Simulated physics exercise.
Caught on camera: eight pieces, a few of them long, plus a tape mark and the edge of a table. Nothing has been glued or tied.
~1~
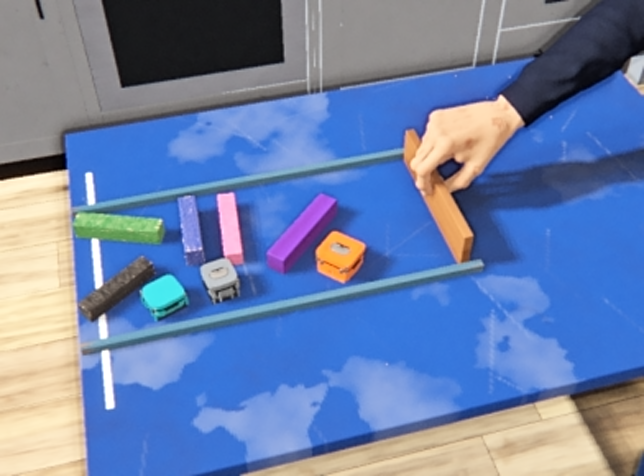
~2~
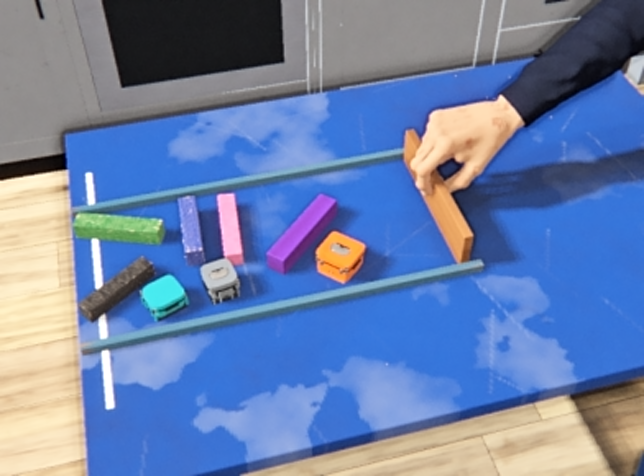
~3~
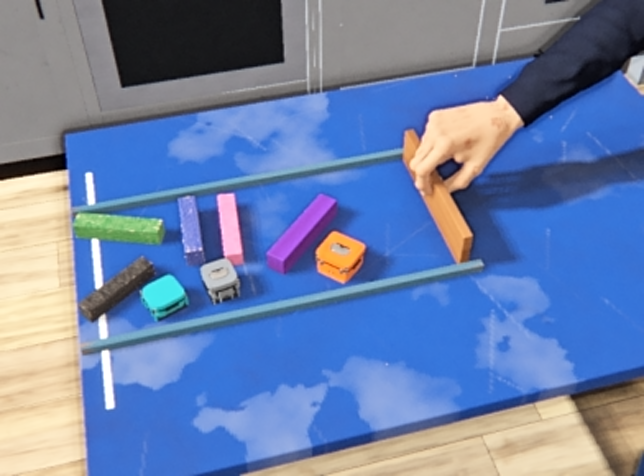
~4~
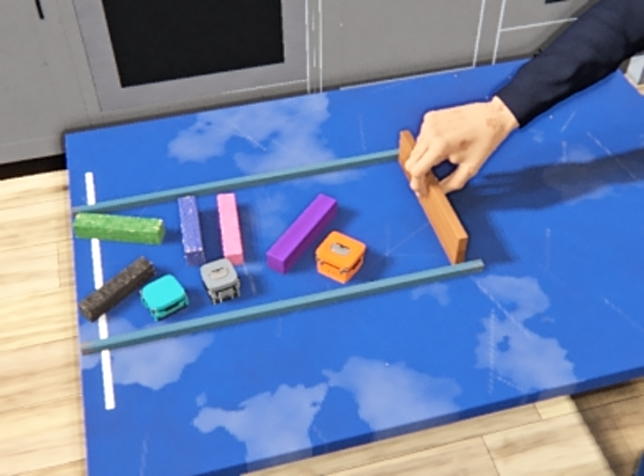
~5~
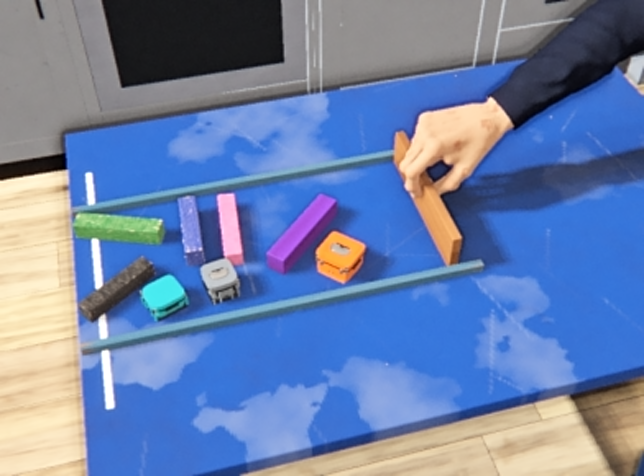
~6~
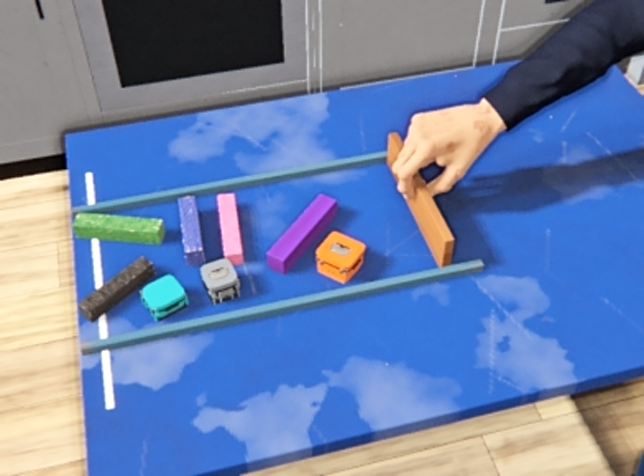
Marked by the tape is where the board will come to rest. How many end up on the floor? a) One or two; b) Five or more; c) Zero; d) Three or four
(b) Five or more.
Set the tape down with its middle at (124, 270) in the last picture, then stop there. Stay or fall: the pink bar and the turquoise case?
Here the pink bar is on by the end and the turquoise case is off by the end.
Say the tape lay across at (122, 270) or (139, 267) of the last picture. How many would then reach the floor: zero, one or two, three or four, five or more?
For the first tape the count would be 3 or 4, for the second either three or four.
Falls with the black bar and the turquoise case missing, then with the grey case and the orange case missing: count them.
First 5, then 5.
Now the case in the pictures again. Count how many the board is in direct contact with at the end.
Result: 1 in all.
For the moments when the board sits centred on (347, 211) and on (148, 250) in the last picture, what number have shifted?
1 and 8.
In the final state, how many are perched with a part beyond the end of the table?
The total comes out at 1.
Soon after, none off yet; black bar at rest near (118, 289); green bar at rest near (119, 229); turquoise case at rest near (165, 299).
At rest, the number that fall off is five or more; fallen, purple stick, pink bar, grey case, blue bar, turquoise case, green bar and black bar.
